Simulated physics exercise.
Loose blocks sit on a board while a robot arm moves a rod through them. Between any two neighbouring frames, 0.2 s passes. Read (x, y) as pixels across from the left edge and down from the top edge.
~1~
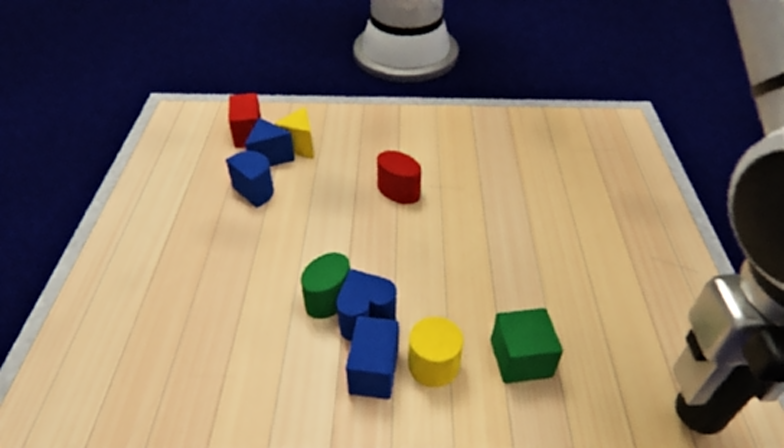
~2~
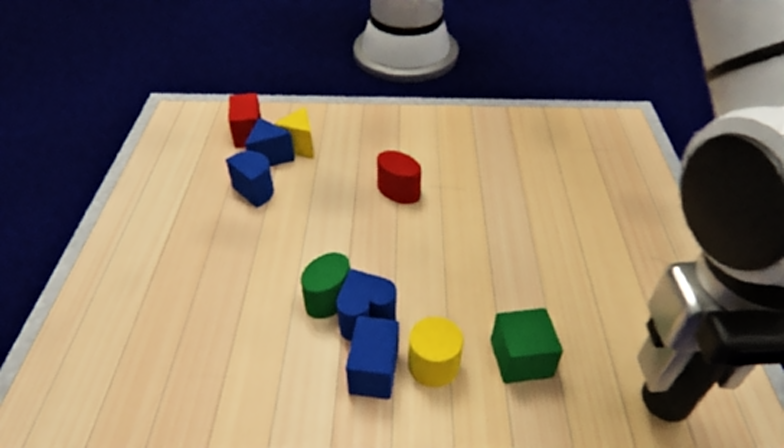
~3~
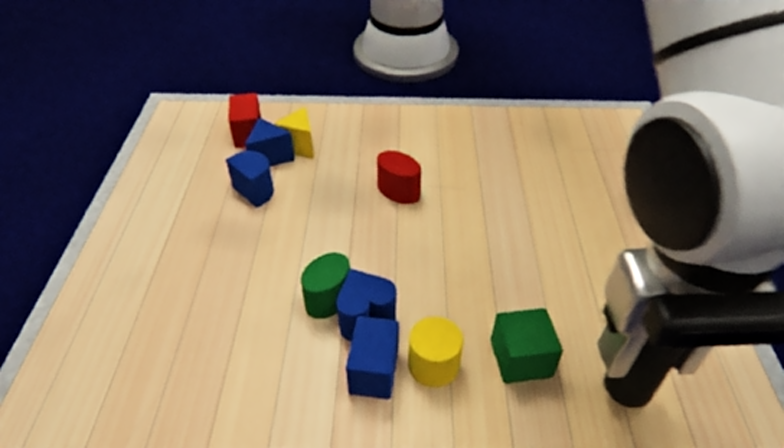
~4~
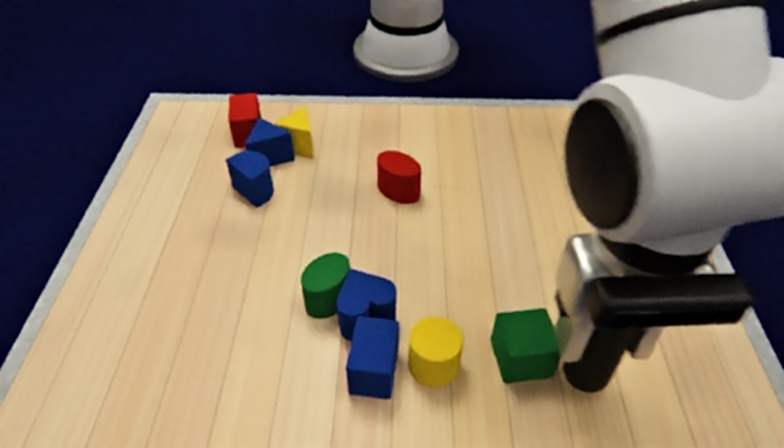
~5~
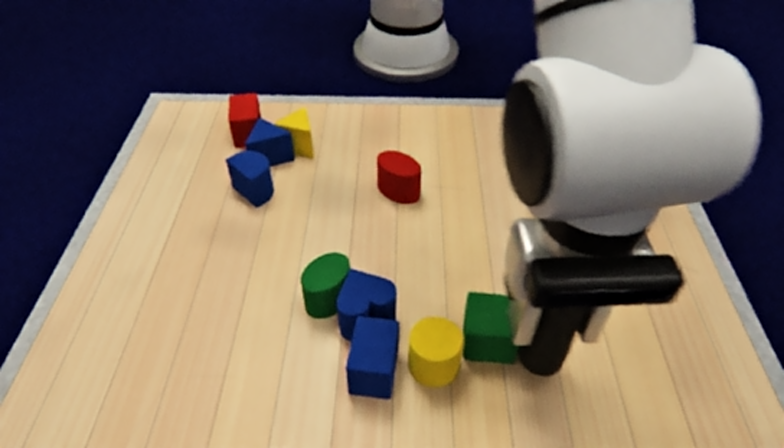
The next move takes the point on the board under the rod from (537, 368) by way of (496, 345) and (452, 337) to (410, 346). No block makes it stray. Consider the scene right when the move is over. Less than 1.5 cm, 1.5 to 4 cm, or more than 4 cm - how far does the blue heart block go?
It will move less than 1.5 cm.
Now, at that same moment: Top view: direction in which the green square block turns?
Seen from overhead, it turns clockwise.
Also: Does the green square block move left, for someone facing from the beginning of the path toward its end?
Final answer: No.
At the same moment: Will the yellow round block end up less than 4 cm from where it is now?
Yes, it checks out.
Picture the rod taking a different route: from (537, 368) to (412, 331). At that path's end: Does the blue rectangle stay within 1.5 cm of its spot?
I expect not.
The first path, step by step. One third of the way, rod (498, 335); green square block (460, 292), turned 25° clockwise.
Two thirds of the way, rod (452, 327); yellow round block (423, 342); green square block (427, 277), turned 60° clockwise.
At the end, rod (410, 336); blue heart block still; blue rectangle (358, 346); yellow round block (405, 363); green square block (423, 275), turned 70° clockwise.
